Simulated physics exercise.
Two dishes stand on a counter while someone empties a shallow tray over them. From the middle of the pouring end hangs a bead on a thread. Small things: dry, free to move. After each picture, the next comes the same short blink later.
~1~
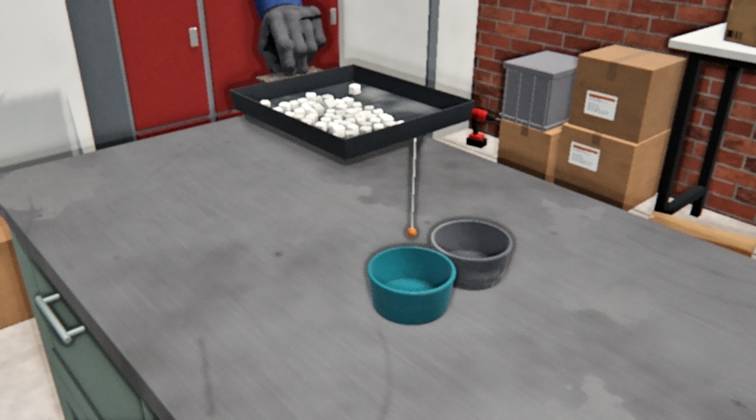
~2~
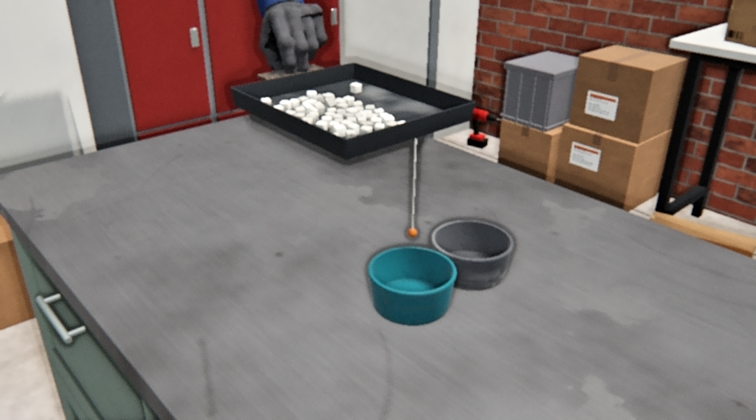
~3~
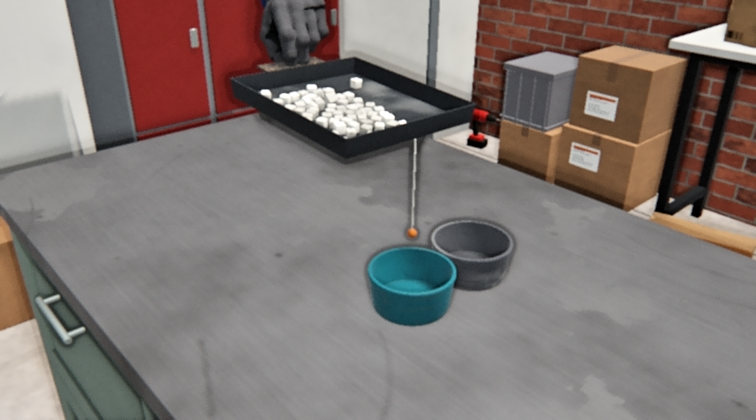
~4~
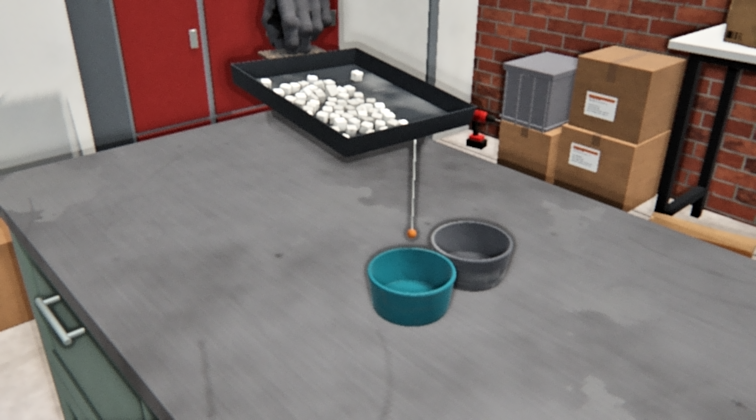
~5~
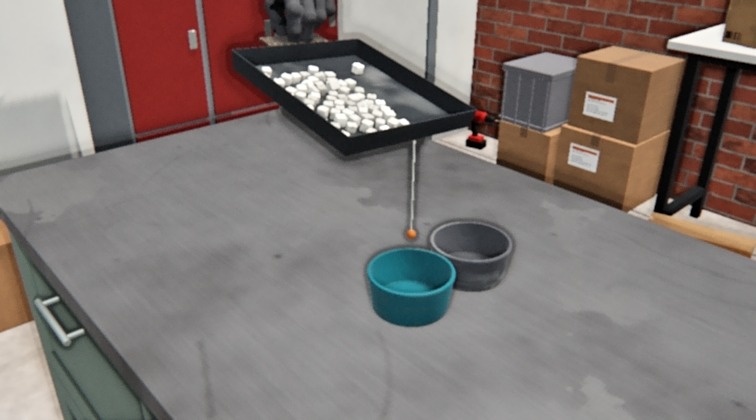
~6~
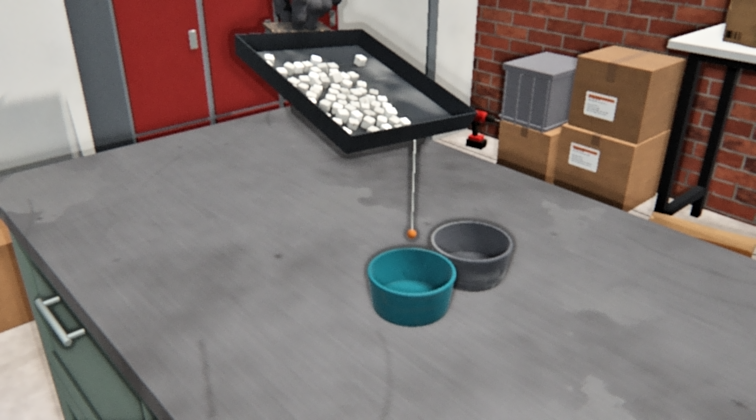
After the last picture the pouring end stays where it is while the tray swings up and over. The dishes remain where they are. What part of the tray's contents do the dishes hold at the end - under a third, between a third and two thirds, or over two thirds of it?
Lands in the middle range.
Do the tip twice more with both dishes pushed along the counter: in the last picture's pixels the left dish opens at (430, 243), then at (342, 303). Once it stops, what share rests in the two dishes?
40% for the first placement, 10% for the second.
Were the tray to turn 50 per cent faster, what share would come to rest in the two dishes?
It would be some 60 in a hundred.
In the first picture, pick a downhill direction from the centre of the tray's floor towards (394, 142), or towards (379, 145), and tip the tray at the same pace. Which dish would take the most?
The first tilt favours the left-side dish and the second the left-side dish.
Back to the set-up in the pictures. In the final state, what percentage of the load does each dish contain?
Split in per cent - left dish 10, right dish 40.
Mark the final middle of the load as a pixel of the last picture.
Roughly at (474, 279).
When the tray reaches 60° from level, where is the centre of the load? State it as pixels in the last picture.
Somewhere near pixel (406, 109).
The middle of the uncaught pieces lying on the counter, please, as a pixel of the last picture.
About (517, 331).
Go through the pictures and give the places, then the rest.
The first frame shows corners of the pouring end near (345, 138) and (471, 101), level; middle of the load near (336, 121), sugar cubes; left dish near (441, 301); right dish near (501, 268); bead on its thread near (412, 233).
The second frame shows corners of the pouring end near (346, 138) and (472, 102), level; middle of the load near (337, 120).
The third frame shows corners of the pouring end near (347, 137) and (473, 103), tipped barely, lowest at the right corner; middle of the load near (337, 116).
The fourth frame shows corners of the pouring end near (348, 136) and (473, 106), tipped a little, lowest at the right corner; middle of the load near (338, 111).
The fifth frame shows corners of the pouring end near (350, 135) and (474, 109), tipped a little, lowest at the right corner; middle of the load near (338, 106).
The sixth frame shows corners of the pouring end near (352, 134) and (475, 111), tipped clearly, lowest at the right corner; middle of the load near (340, 100); left dish near (442, 302); right dish near (501, 269).
Shortly afterwards, tray tipped steeply; the whole lot on the tray.
Next, tray tipped right over; the whole lot on the tray.
Some moments later, tray tipped past a quarter turn; a little in the left dish; near half in the right dish; near half outside both.
In the end, tray tipped past a quarter turn; a little in the left dish; near a third in the right dish; near half outside both.
